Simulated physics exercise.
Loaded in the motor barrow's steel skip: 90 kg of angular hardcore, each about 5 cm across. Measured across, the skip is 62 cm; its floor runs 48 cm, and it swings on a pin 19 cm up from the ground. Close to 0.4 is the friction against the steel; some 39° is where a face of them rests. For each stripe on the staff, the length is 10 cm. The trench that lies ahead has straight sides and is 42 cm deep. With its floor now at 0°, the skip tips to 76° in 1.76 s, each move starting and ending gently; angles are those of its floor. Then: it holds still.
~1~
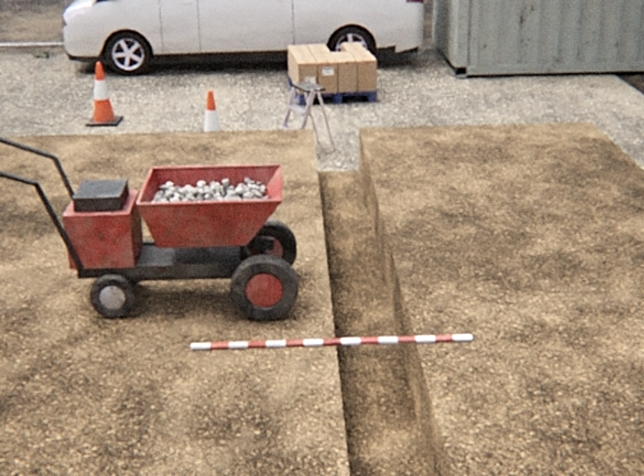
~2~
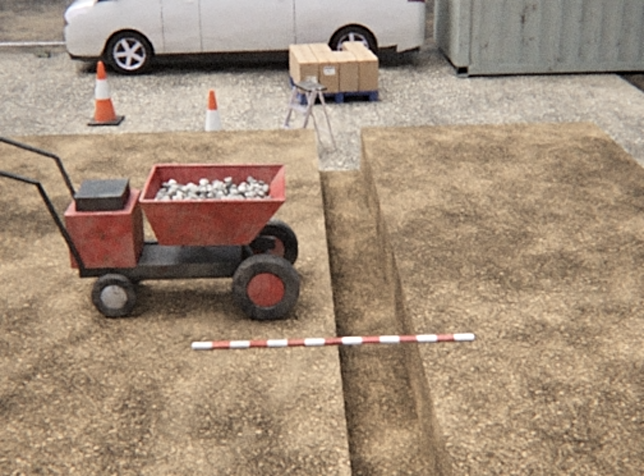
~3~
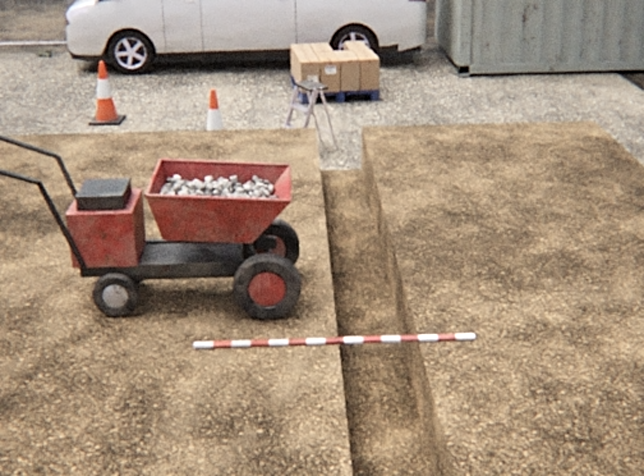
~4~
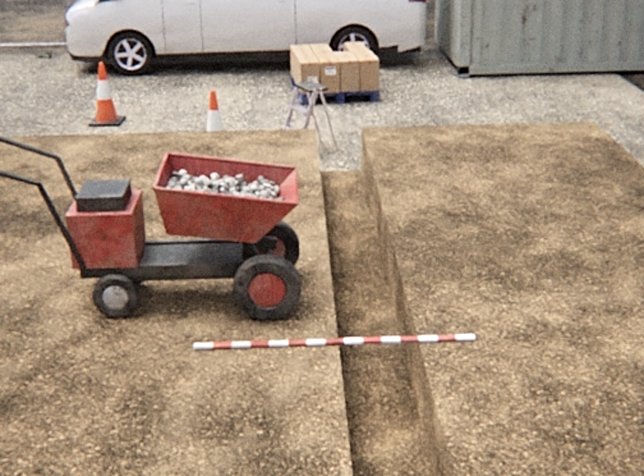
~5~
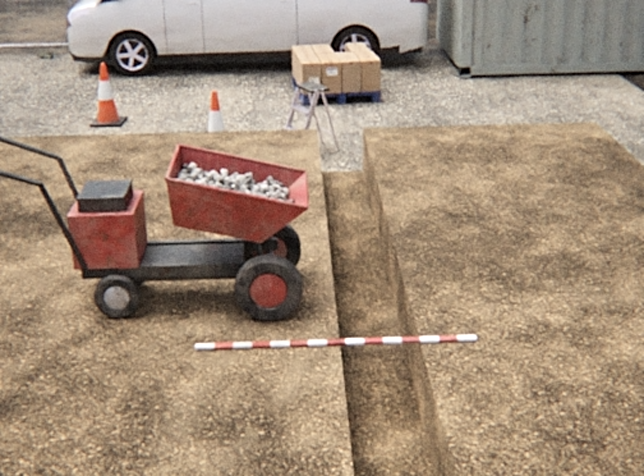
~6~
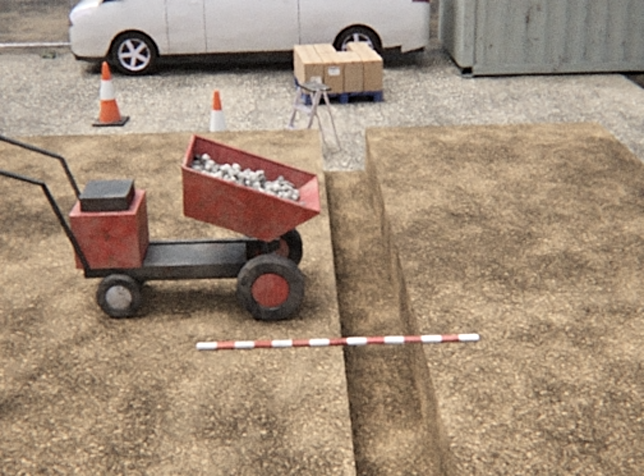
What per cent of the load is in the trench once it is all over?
93 %.
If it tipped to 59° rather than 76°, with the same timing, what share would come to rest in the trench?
It would come to about 20 percent.
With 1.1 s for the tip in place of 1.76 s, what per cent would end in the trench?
Around 85 per cent would end in the trench.
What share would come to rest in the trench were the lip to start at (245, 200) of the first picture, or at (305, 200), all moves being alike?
The first gives about 100 percent and the second about 65 percent.
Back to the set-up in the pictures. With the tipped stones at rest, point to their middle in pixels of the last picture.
Their centre sits close to (386, 345).
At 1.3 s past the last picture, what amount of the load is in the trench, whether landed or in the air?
At that moment: Approx. 40 %.
Then, 0.7 s after the last picture the floor is at 64°, 100 % in the skip; the foremost stones are at (366, 250).
Then, 1.3 s after the last picture the floor is at 76°, 60 % in the skip, 38 % in the trench, 3 % past the trench; the foremost stones are at (445, 300).
Then, 1.6 s after the last picture the floor is at 76°, 29 % in the skip, 65 % in the trench, 6 % past the trench; the foremost stones are at (466, 299).
Then, 3.6 s after the last picture the floor is at 76°, 0 % in the skip, 93 % in the trench, 7 % past the trench; the foremost stones are at (469, 299).
